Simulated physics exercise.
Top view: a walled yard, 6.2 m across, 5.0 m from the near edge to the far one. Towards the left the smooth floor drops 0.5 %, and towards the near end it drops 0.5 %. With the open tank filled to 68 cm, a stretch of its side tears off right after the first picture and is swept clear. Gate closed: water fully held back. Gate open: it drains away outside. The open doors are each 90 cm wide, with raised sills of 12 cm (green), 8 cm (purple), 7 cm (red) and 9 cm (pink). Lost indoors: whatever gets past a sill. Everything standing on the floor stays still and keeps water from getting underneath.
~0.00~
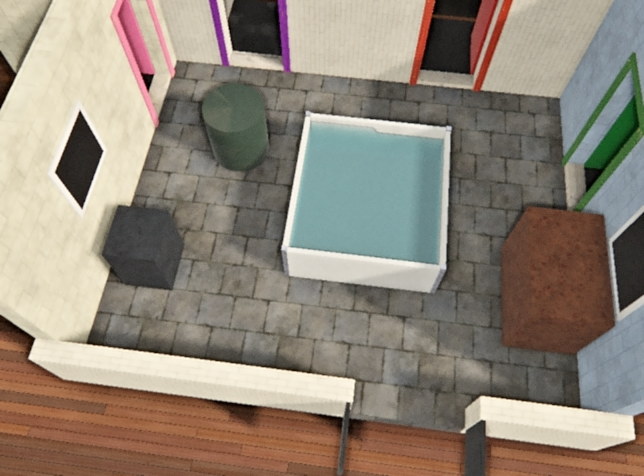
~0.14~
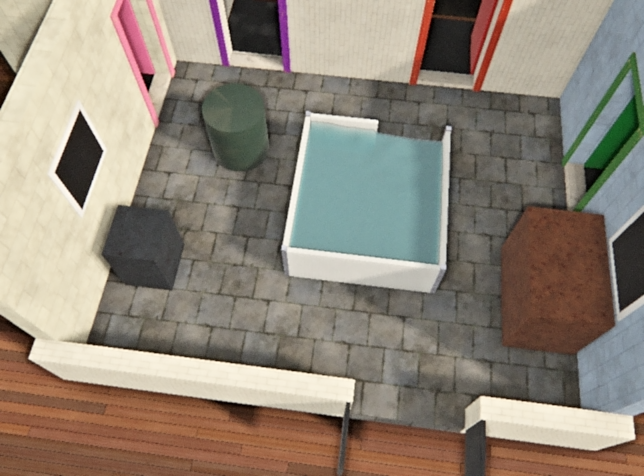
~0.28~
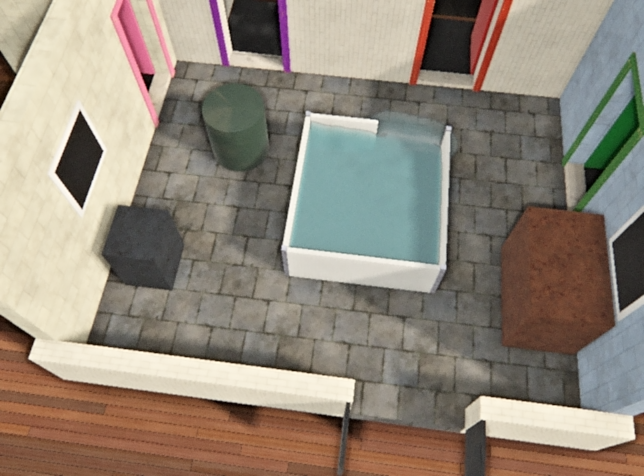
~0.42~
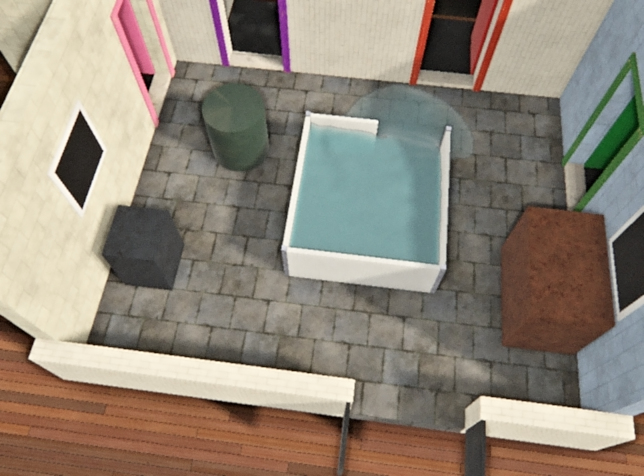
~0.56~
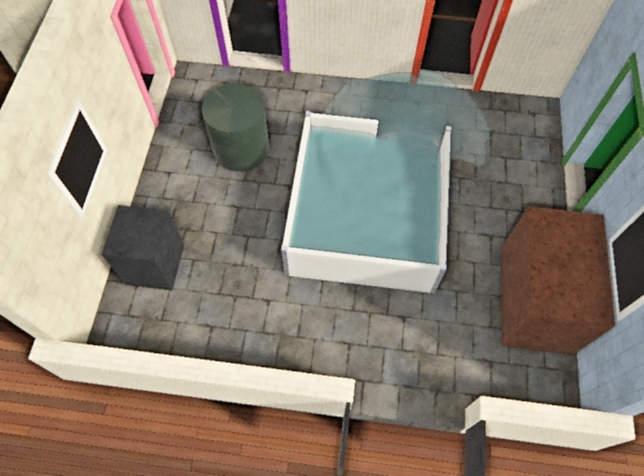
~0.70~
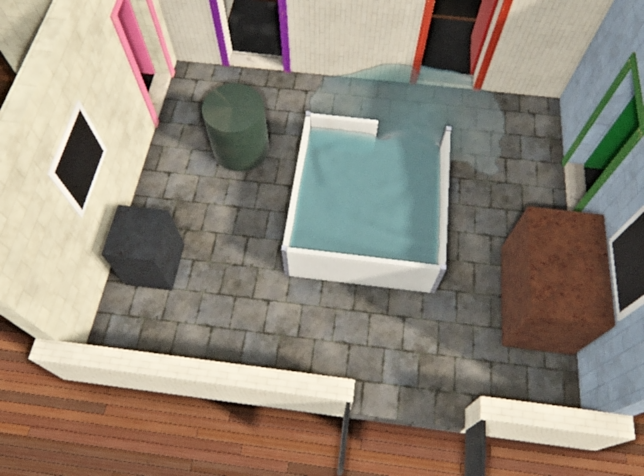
Bluish water stands still in a white, open square tank on the grey stone floor of a walled yard, seen from above by an unmoving camera. A dark green cylinder and a charcoal block sit to the left, a rusty brown block to the right, among pink, purple, red and green doorways. Part of the tank's far side vanishes, and water pours out, spreading thinly across the paving towards the back wall and right.
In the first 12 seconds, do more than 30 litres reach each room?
At the green door the amount will not overshoot the limit. At the purple door the amount will not overshoot the limit. At the red door the amount will overshoot the limit. At the pink door the amount will overshoot the limit.
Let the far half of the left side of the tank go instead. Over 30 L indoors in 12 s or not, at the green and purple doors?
Here's how it goes: Green falls short, purple exceeds it.
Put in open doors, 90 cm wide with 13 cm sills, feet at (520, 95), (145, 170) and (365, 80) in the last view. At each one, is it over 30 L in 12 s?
In that order: Beyond it, short of it, beyond it.
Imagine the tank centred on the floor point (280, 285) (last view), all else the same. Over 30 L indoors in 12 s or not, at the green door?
Then, at green, it's within bounds.
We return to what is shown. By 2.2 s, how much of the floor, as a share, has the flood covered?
Wet share: Near 30 percent.
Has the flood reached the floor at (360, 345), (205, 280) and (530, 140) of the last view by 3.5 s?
Going in order, clear, then clear, then covered.
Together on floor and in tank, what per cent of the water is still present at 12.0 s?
Still there: Roughly 62 %.
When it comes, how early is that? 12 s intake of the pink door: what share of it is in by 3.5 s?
I'd say close to 50 percent.
After 1.4 s water covers 20 % of the floor and is deepest (42 cm) near (405, 91); green door not reached, purple door 5 cm at the sill, 0 L in, red door 28 cm at the sill, 143 L in, pink door not reached.
After 2.2 s water covers 30 % of the floor and is deepest (36 cm) near (405, 91); green door 5 cm at the sill, 0 L in, purple door 6 cm at the sill, 0 L in, red door 31 cm at the sill, 319 L in, pink door 13 cm at the sill, 0 L in.
After 3.5 s water covers 50 % of the floor and is deepest (24 cm) near (405, 91); green door 7 cm at the sill, 0 L in, purple door 4 cm at the sill, 0 L in, red door 22 cm at the sill, 482 L in, pink door 18 cm at the sill, 44 L in.
After 7.0 s water covers 85 % of the floor and is deepest (16 cm) near (553, 106); green door 5 cm at the sill, 0 L in, purple door 4 cm at the sill, 0 L in, red door 15 cm at the sill, 662 L in, pink door 10 cm at the sill, 87 L in.
After 12.0 s water covers 95 % of the floor and is deepest (10 cm) near (445, 235); green door 6 cm at the sill, 0 L in, purple door 4 cm at the sill, 0 L in, red door 8 cm at the sill, 718 L in, pink door 7 cm at the sill, 88 L in.
